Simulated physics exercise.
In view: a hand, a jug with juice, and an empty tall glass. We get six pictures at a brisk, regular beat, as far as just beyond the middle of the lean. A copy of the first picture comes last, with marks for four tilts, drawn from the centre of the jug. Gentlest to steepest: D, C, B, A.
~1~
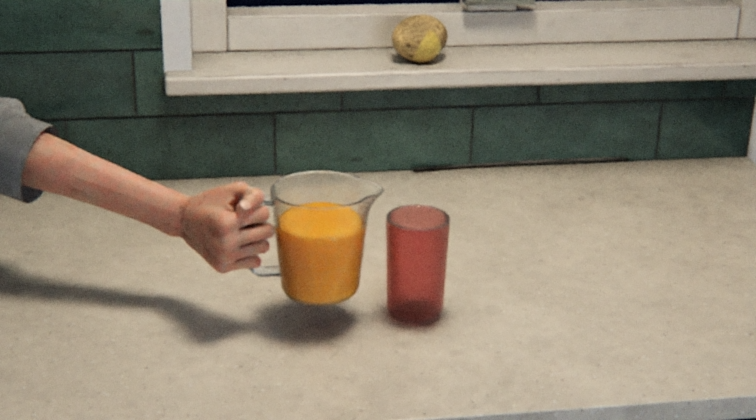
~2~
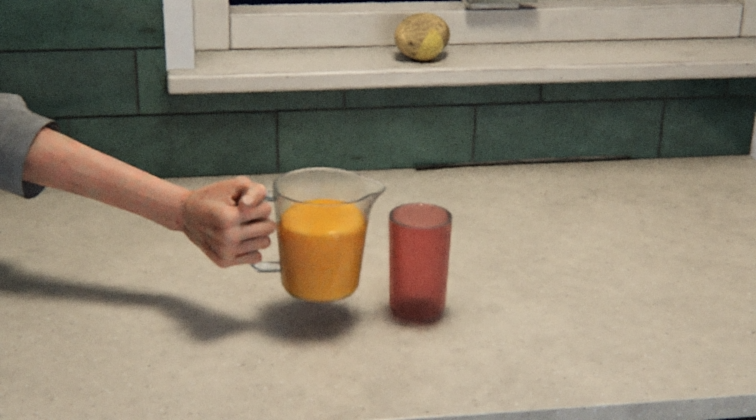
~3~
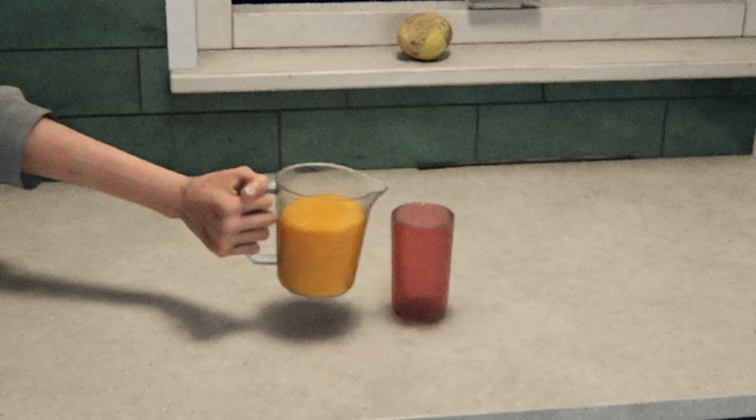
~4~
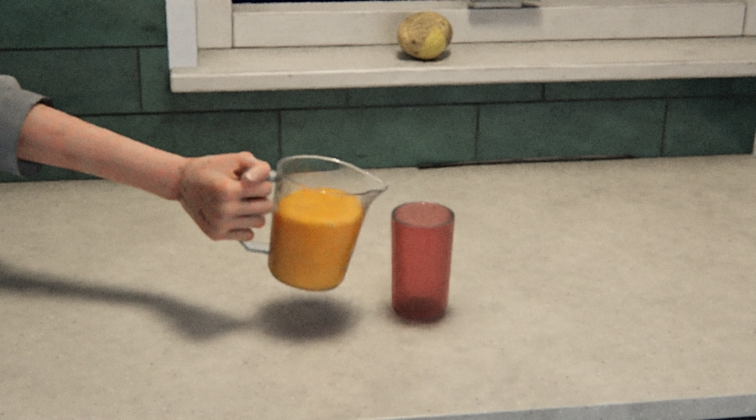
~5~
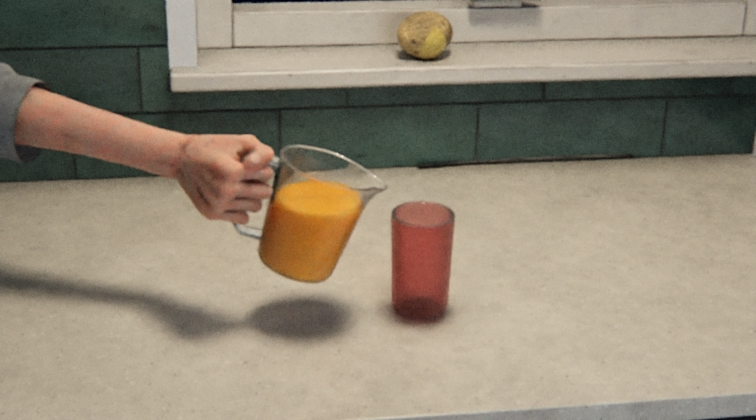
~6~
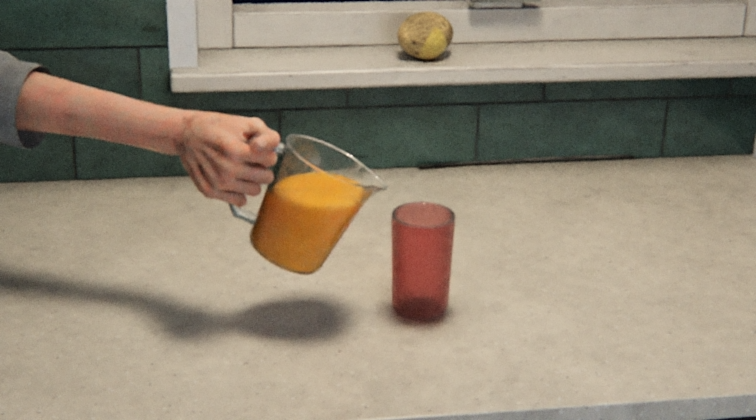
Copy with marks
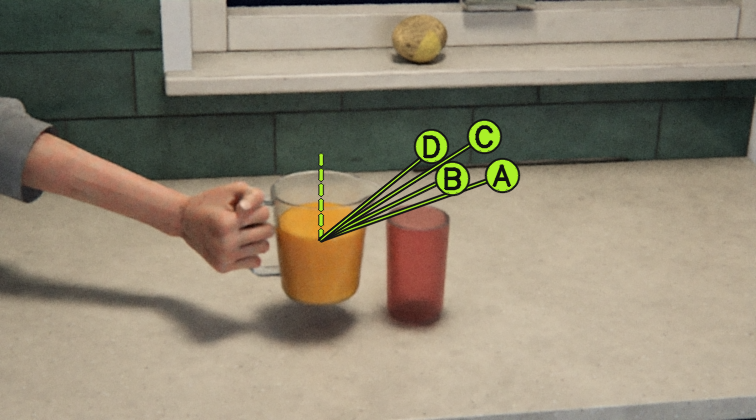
On a pale kitchen counter, a hand held a clear jug of orange juice beside an empty red glass, then raised the handle side and gradually tilted the jug to the right, with nothing pouring out.
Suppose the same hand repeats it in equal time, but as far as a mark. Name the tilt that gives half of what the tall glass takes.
The best tilt is C.
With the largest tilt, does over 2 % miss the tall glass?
Yes, it does.
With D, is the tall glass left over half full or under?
Under.
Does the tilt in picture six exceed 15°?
Yes.
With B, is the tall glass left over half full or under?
Over half.
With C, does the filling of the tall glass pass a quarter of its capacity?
Yes.
On the marked copy, A at (486, 181); B at (435, 184); C at (469, 145); D at (419, 159).
Choosing A, the tall glass ends with about 87 % of what it can hold; 9 % of the juice is spilt.
Choosing B, the tall glass ends with about 75 % of what it can hold.
Choosing C, the tall glass ends with about 51 % of what it can hold.
Choosing D, the tall glass ends with about 31 % of what it can hold.
